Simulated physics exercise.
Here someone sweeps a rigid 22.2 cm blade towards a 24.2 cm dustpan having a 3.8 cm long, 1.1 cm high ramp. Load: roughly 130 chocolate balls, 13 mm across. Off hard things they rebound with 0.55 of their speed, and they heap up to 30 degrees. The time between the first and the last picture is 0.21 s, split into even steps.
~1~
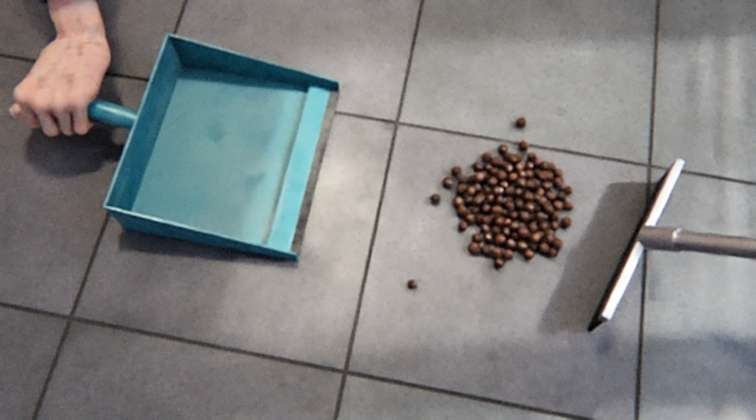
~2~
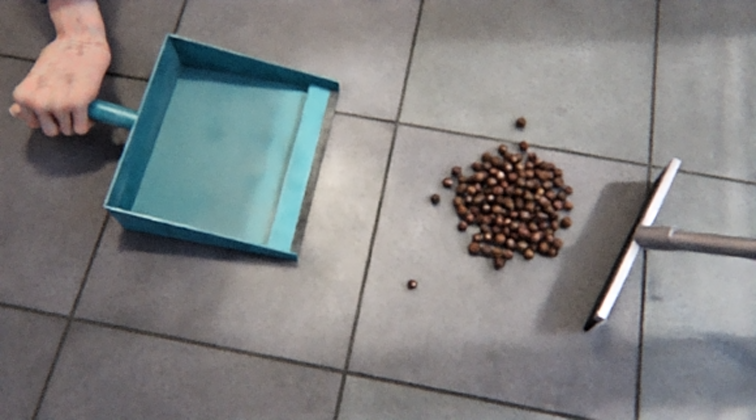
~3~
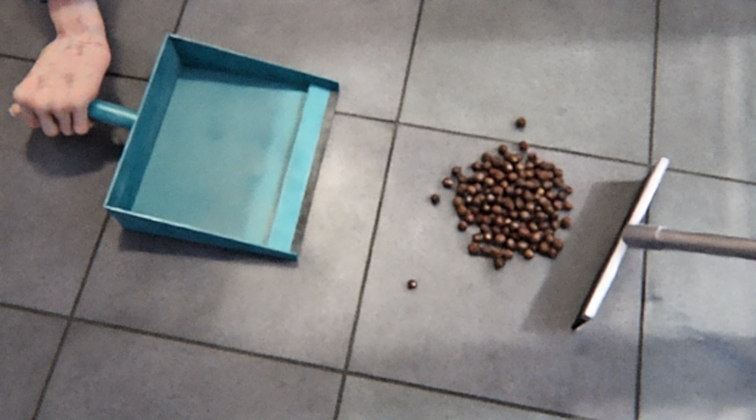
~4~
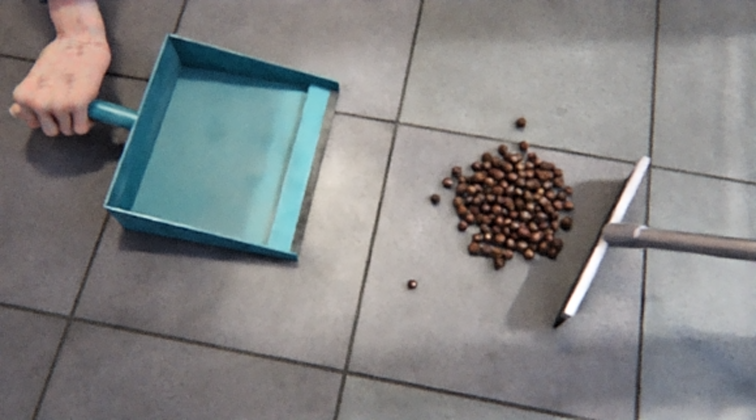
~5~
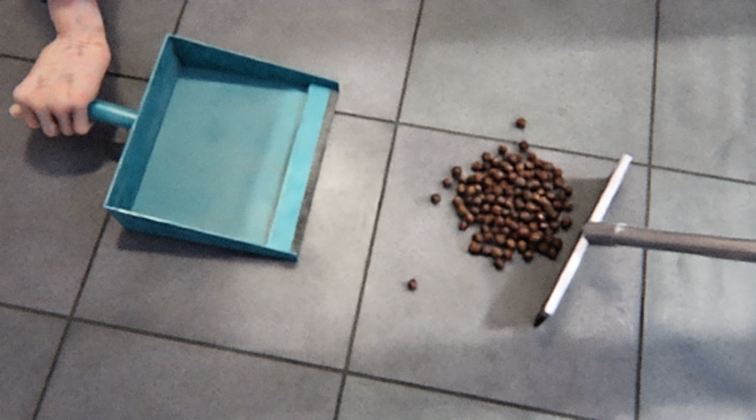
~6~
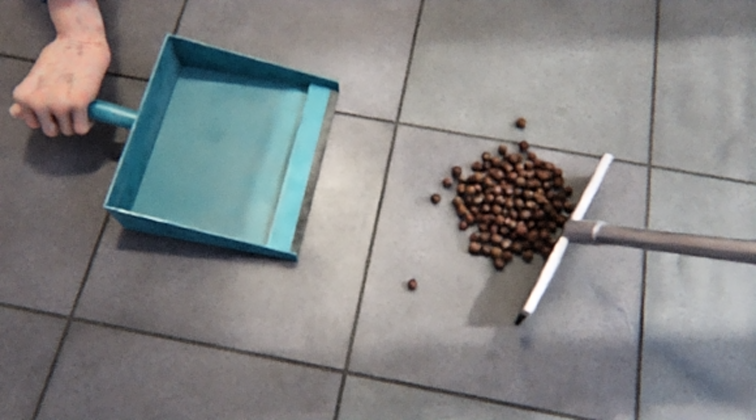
A squeegee-like blade sliding left across grey tiles and nudging the edge of a pile of small brown balls, while a hand holds a teal dustpan.
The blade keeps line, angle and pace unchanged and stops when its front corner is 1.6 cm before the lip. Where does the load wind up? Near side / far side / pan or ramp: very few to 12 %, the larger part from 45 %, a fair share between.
Near side: Very few; far side: Very few; pan: Very few.
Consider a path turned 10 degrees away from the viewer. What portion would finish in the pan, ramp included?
My guess is some 10 percent.
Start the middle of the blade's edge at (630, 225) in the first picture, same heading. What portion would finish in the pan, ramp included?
10 %.
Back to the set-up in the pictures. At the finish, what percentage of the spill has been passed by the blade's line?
Roughly 25 per cent.
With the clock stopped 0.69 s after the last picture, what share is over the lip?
5 % so far.
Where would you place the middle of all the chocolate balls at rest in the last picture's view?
Approximately (355, 143) in the last picture.
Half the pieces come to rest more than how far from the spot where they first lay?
It works out to roughly 20 cm.
Then, 0.24 s after the last picture, middle of the blade 18 cm from the lip; 0 % over the lip, far side 0 %, near side 0 %.
Then, 0.40 s after the last picture, middle of the blade 10 cm from the lip; 0 % over the lip, far side 5 %, near side 0 %.
Then, 0.69 s after the last picture, middle of the blade 5 cm from the lip; 5 % over the lip, far side 10 %, near side 0 %.
In the end, near side 0 %, far side 10 %, pan 5 %, in front of the lip or behind the blade 85 %.
